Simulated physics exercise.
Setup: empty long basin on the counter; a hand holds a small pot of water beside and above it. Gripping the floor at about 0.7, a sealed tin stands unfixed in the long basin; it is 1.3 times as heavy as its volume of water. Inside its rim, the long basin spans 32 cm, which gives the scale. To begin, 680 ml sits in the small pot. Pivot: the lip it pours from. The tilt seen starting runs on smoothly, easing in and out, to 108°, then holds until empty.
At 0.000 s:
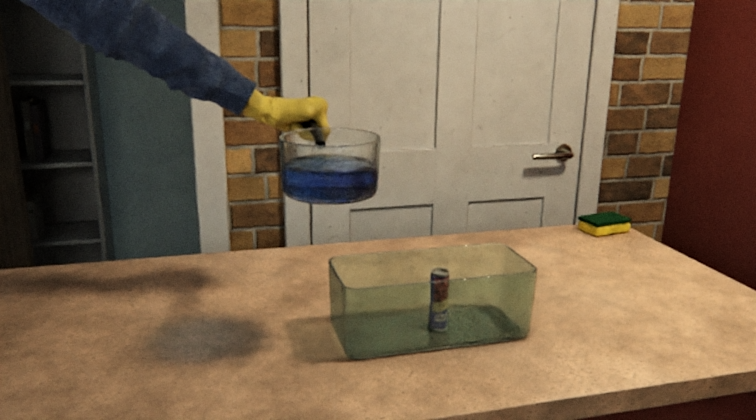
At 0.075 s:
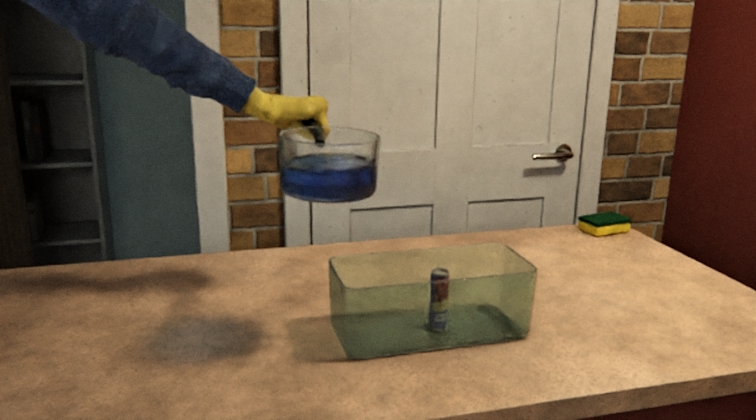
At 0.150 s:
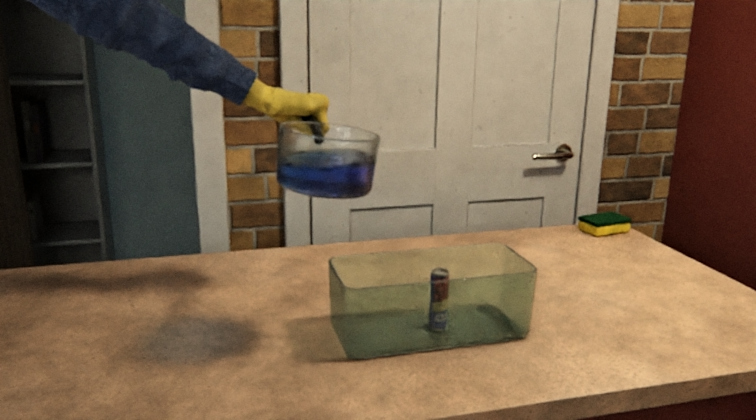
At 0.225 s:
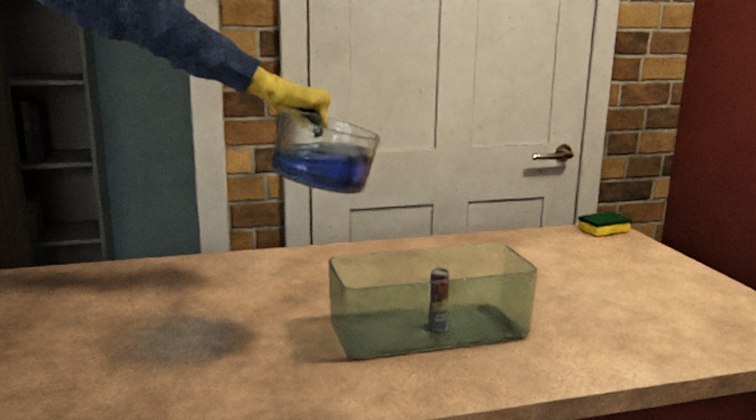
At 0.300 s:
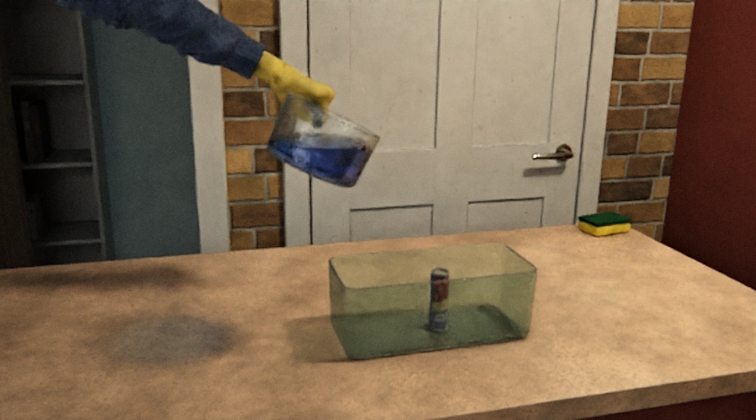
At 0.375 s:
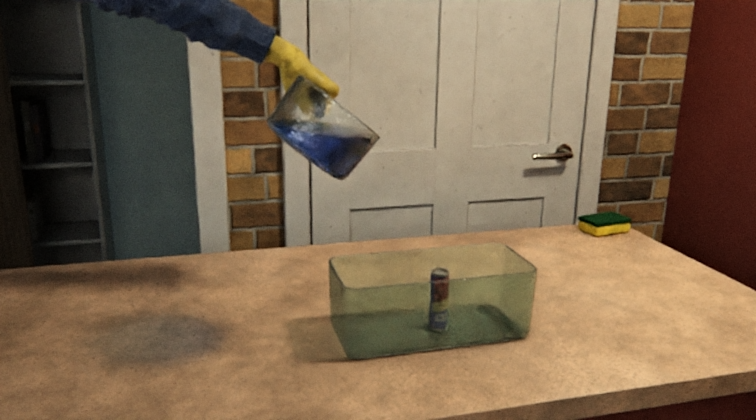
A yellow-gloved hand on a blue-sleeved arm, reaching in from the upper left, holds a clear round pot of blue liquid and tilts it smoothly, slowly at first, its right side dipping. Below and to the right, an empty, greenish see-through basin with a small upright tin inside rests on a tan counter. The steady, slightly raised view shows a pale door, brick walls and a green-and-yellow sponge at right.
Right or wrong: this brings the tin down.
Wrong, the tin stays up.
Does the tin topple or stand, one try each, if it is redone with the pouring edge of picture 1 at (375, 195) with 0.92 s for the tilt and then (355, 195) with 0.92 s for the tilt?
The tin overturns the first time and overturns the second time.
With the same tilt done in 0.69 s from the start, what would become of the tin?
The tin stays balanced.
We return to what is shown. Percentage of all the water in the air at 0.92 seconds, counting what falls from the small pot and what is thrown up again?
Roughly 26 per cent.
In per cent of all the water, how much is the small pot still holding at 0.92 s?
About 7 percent.
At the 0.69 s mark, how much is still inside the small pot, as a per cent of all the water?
Around 42 percent.
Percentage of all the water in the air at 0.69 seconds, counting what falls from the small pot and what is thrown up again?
About 56 per cent.
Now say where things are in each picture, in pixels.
Tilt 0°; pouring edge (378, 136); surface from (283, 165) to (374, 161); the long basin's rim runs from (336, 274) to (521, 257); the tin's top is at (440, 274), in the first frame.
Tilt 2°; pouring edge (378, 136); surface from (282, 165) to (373, 159), in the second frame.
Tilt 7°; pouring edge (377, 136); surface from (279, 161) to (372, 154), in the third frame.
Tilt 15°; pouring edge (377, 137); surface from (275, 152) to (371, 149), in the fourth frame.
Tilt 26°; pouring edge (377, 137); surface from (271, 139) to (370, 142), in the fifth frame.
Tilt 39°; pouring edge (376, 137); surface from (271, 121) to (373, 134), in the sixth frame.
Then, 0.69 s in, the tilt is 92° and 43 per cent is still to pour; the tin stands where it began.
Then, 0.92 s in, the tilt is 108° and 7 per cent is still to pour; the tin stands where it began.
Then, 1.16 s in, the tilt is 108° and 0 per cent is still to pour; the tin stands where it began.
Then, 1.42 s in, the tilt is 108° and 0 per cent is still to pour; the tin stands where it began.
Finally, the tin stands where it began.
